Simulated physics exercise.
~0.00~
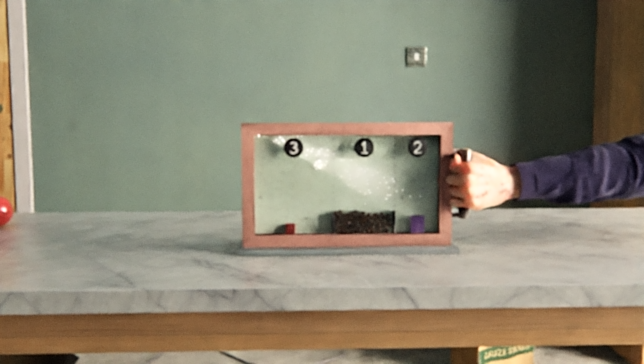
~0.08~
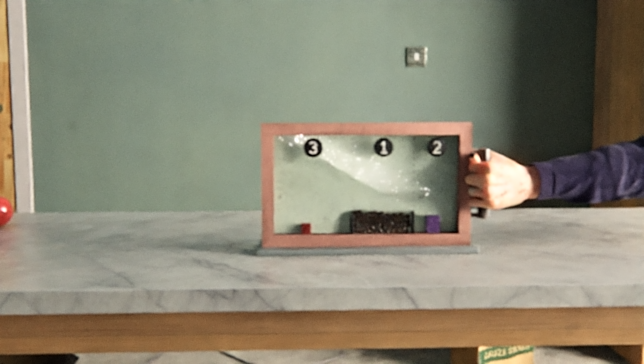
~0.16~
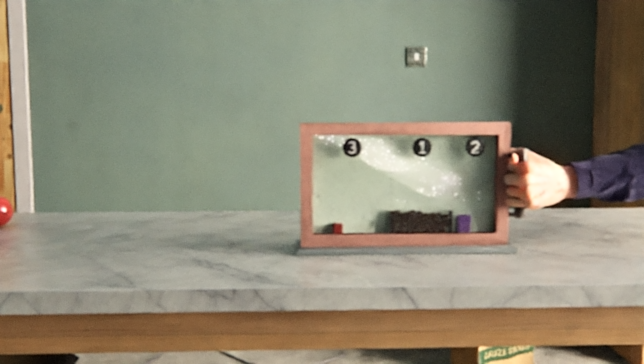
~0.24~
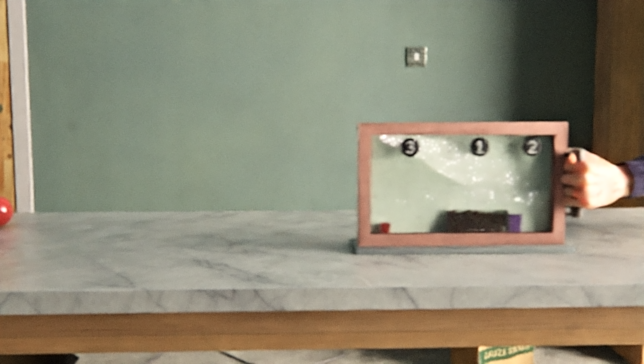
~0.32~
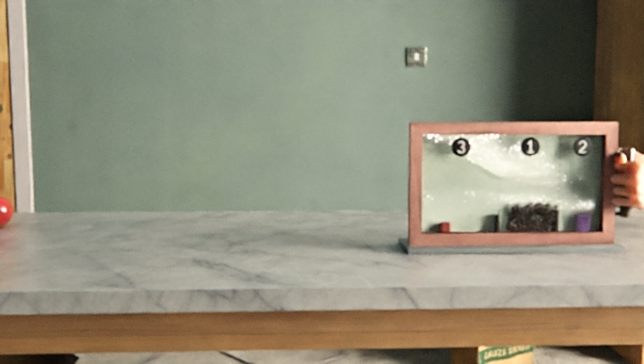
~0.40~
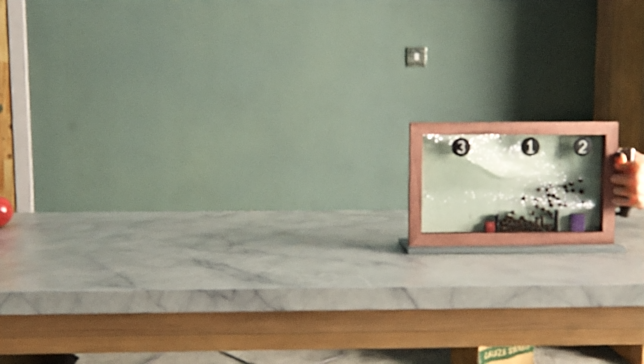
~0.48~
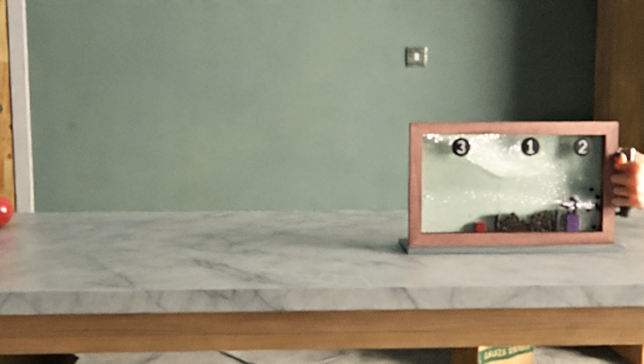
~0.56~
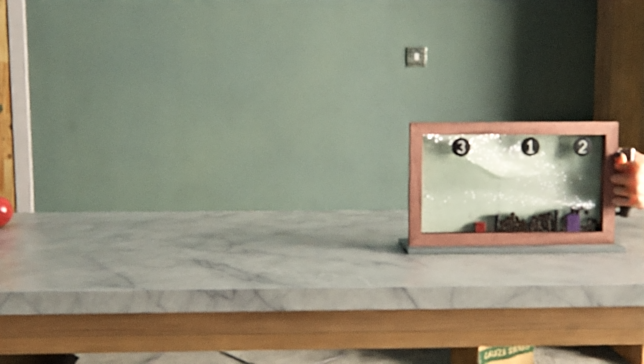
To begin with, a hand grips the right side of a shallow framed case standing on a marble-topped counter, with small dark pills heaped low between a red block on the left and a purple block on the right. The hand moves the case to the right along the counter, and the pills stay mostly together. When the case stops, the pills surge rightward, some flying up over the purple block, while the red block slides right. The pills then drop and settle, mostly beneath the middle label, with some under the right one and none under the left.
